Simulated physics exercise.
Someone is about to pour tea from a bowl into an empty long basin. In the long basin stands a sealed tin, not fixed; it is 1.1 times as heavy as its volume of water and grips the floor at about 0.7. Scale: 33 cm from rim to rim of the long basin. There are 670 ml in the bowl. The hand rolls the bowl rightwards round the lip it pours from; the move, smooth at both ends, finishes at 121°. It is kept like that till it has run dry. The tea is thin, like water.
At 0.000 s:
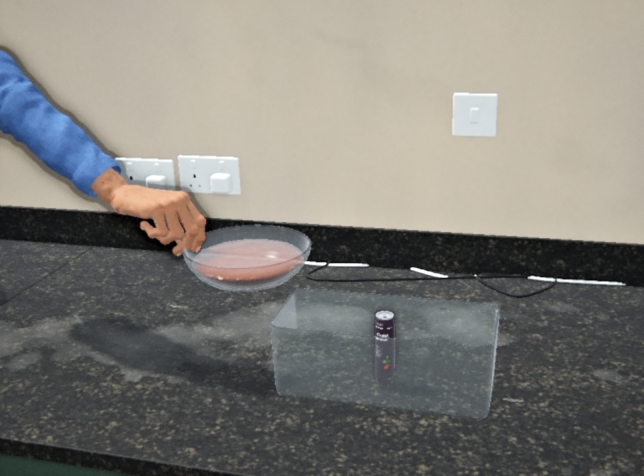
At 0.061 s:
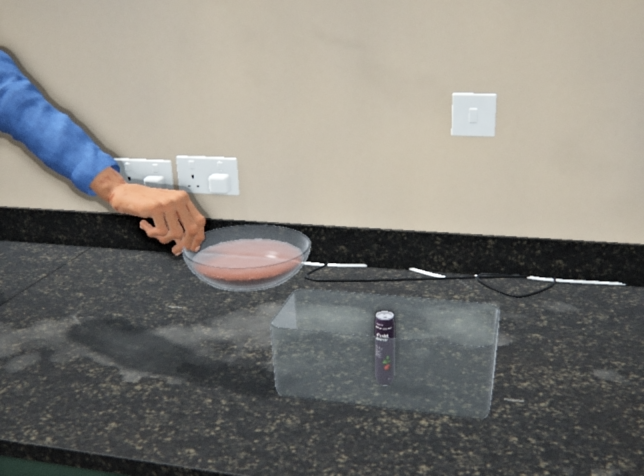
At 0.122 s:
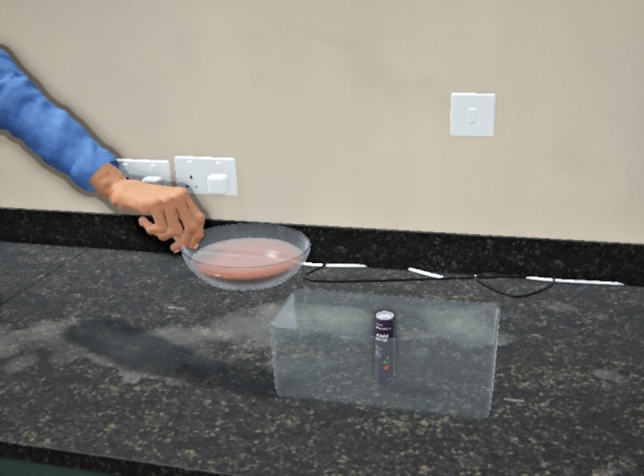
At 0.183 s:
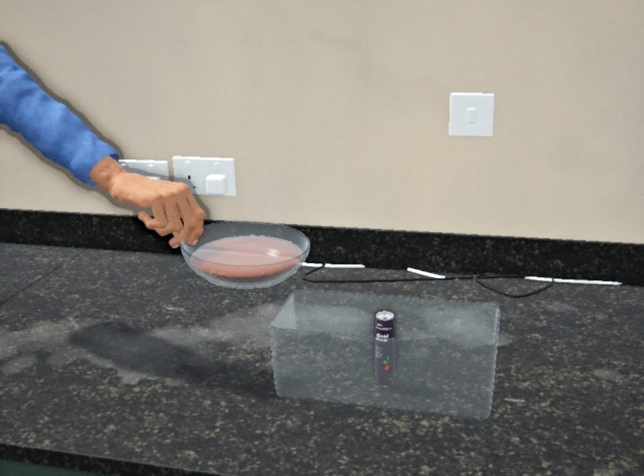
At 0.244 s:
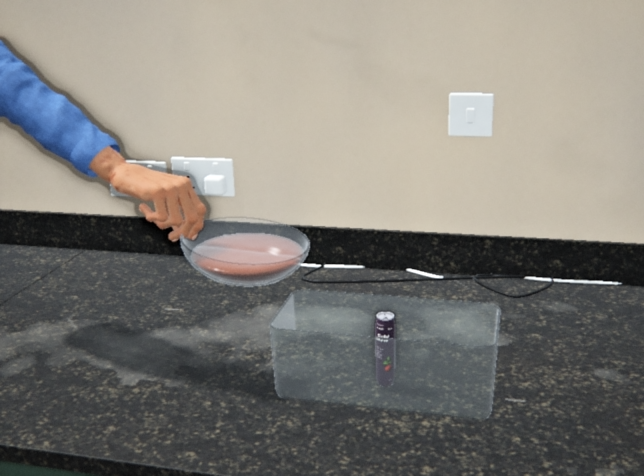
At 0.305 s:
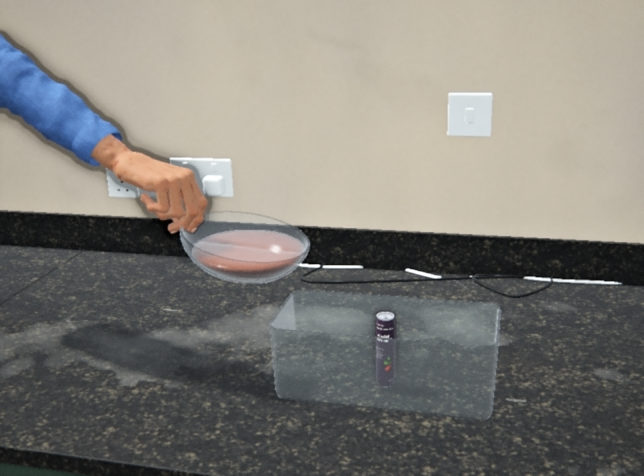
A hand slowly tilts a glass bowl of pink liquid slightly rightwards above a clear basin.
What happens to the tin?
It goes over.
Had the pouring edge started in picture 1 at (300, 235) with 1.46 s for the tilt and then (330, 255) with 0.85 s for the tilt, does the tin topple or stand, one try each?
First it topples; then it remains upright.
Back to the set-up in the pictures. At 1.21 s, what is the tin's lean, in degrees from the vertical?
Near 20° from upright.
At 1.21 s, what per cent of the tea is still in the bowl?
Near 0 in a hundred.
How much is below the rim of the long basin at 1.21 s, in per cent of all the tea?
Near 100 in a hundred.
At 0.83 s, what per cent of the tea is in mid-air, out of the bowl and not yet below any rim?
Near 40 in a hundred.
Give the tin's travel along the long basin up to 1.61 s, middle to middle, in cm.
Some 8 cm.
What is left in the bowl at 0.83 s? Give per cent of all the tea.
Near 22 in a hundred.
By 0.83 s the tilt is 67° and 23 per cent is still to pour; the tin stands where it began.
By 1.21 s the tilt is 107° and 0 per cent is still to pour; the tin leans 20°.
By 1.61 s the tilt is 121° and 0 per cent is still to pour; the tin lies on its side.
By 2.05 s the tilt is 121° and 0 per cent is still to pour; the tin lies on its side.
At rest the tin lies on its side.
